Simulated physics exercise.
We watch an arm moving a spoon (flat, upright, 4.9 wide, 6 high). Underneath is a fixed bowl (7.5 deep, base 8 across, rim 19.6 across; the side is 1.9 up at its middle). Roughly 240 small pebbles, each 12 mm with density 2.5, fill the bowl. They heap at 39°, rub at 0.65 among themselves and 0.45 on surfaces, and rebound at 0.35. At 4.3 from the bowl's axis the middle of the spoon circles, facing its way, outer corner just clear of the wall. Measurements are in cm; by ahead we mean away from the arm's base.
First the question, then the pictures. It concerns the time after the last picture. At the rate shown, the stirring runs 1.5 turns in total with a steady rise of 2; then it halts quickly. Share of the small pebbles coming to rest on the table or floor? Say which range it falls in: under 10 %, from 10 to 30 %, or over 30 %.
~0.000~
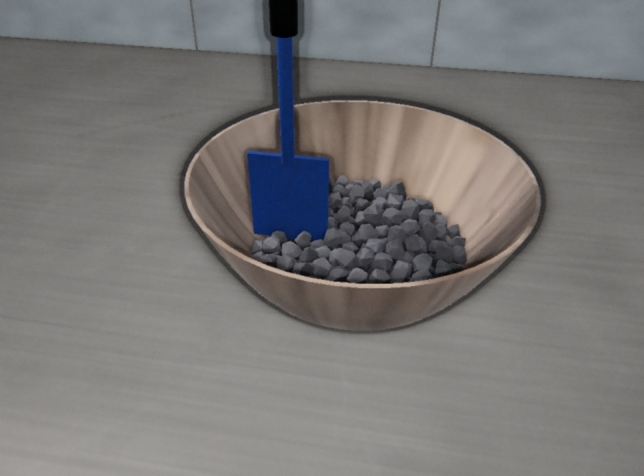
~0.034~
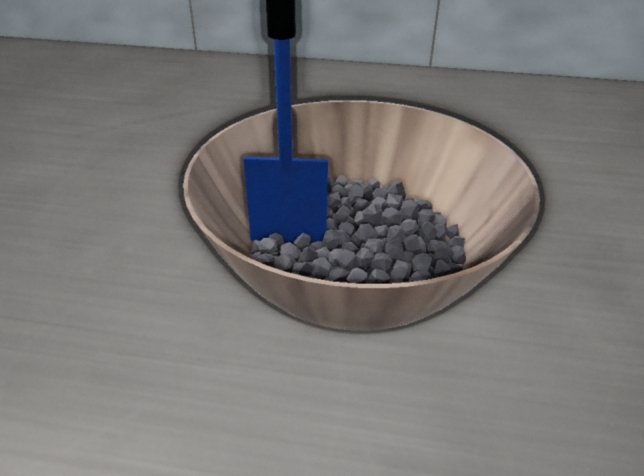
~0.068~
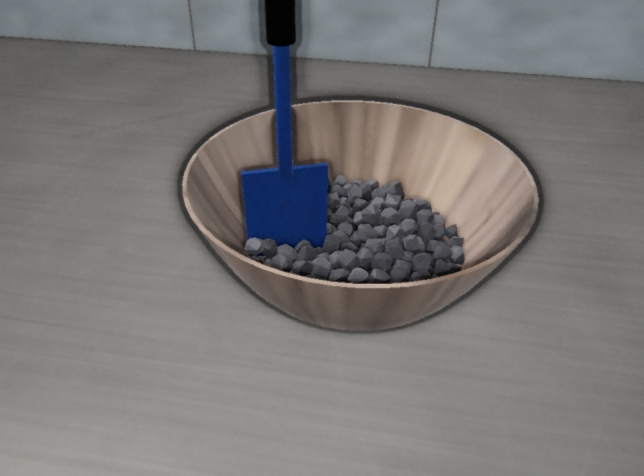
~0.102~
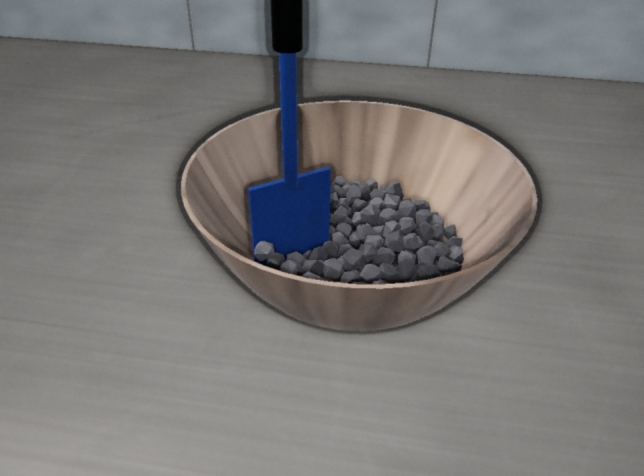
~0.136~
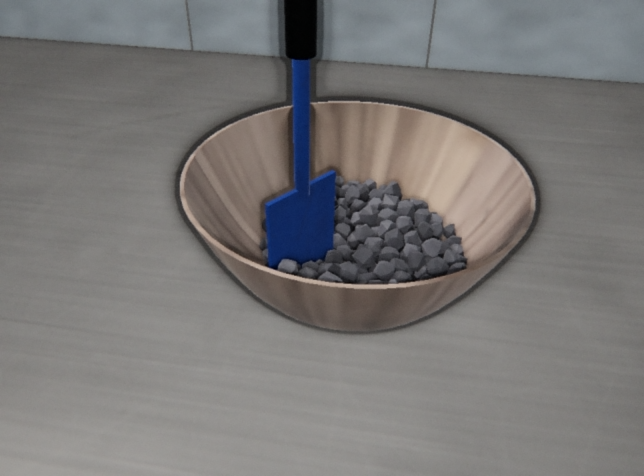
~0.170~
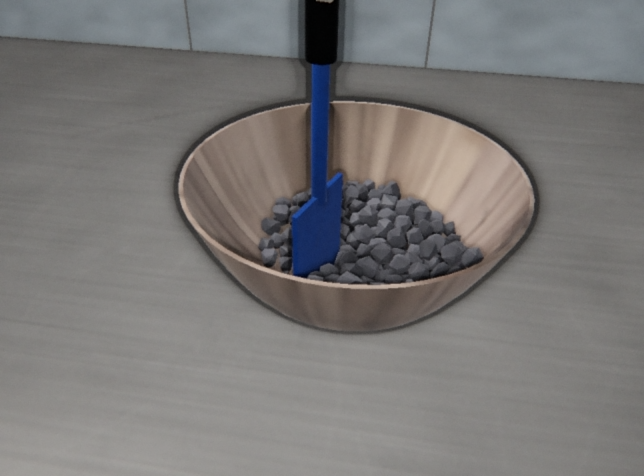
It falls under 10 %.
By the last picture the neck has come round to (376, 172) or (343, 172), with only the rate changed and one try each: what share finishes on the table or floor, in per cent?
Well, about 5 percent the first time and about 0 percent the second.
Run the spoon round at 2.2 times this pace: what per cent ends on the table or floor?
That gives some 15 percent.
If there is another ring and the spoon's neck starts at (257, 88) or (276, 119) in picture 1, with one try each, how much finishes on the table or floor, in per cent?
Roughly 0 % and 0 %.
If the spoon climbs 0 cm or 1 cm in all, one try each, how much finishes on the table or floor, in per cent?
That gives about 5 per cent and 0 per cent, in order.
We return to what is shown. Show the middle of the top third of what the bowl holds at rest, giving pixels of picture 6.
Centre of top third: Approx. (338, 257).
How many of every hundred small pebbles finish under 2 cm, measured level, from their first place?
I'd say something near 15 percent.
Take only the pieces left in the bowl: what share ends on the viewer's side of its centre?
Near 55 per cent of what stays in the bowl.
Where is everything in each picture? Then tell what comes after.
The spoon neck at (287, 132), 0° round; upper third of the load around (367, 235), from x 260 to 460, top at y 185; 245 in the bowl, in the first frame.
The spoon neck at (285, 135), 7° round; upper third of the load around (366, 239), from x 260 to 460, top at y 185, in the second frame.
The spoon neck at (285, 144), 22° round; upper third of the load around (365, 243), from x 250 to 460, top at y 185, in the third frame.
The spoon neck at (290, 154), 38° round; upper third of the load around (371, 251), from x 255 to 455, top at y 185, in the fourth frame.
The spoon neck at (302, 162), 54° round; upper third of the load around (377, 258), from x 270 to 460, top at y 185, in the fifth frame.
The spoon neck at (319, 169), 70° round; upper third of the load around (389, 257), from x 265 to 470, top at y 185; 245 in the bowl, in the sixth frame.
After 0.56 s, 254° round, highest piece 8 above the table; 245 in the bowl.
After 0.96 s, 79° round, highest piece 7 above the table; 244 in the bowl, 1 on the table or floor.
After 1.35 s, 180° round, highest piece 5 above the table; 244 in the bowl, 1 on the table or floor.
After 2.05 s, 180° round, highest piece 5 above the table; 244 in the bowl, 1 on the table or floor.
In the end, 244 in the bowl, 1 on the table or floor. That is 0 % on the table or floor.
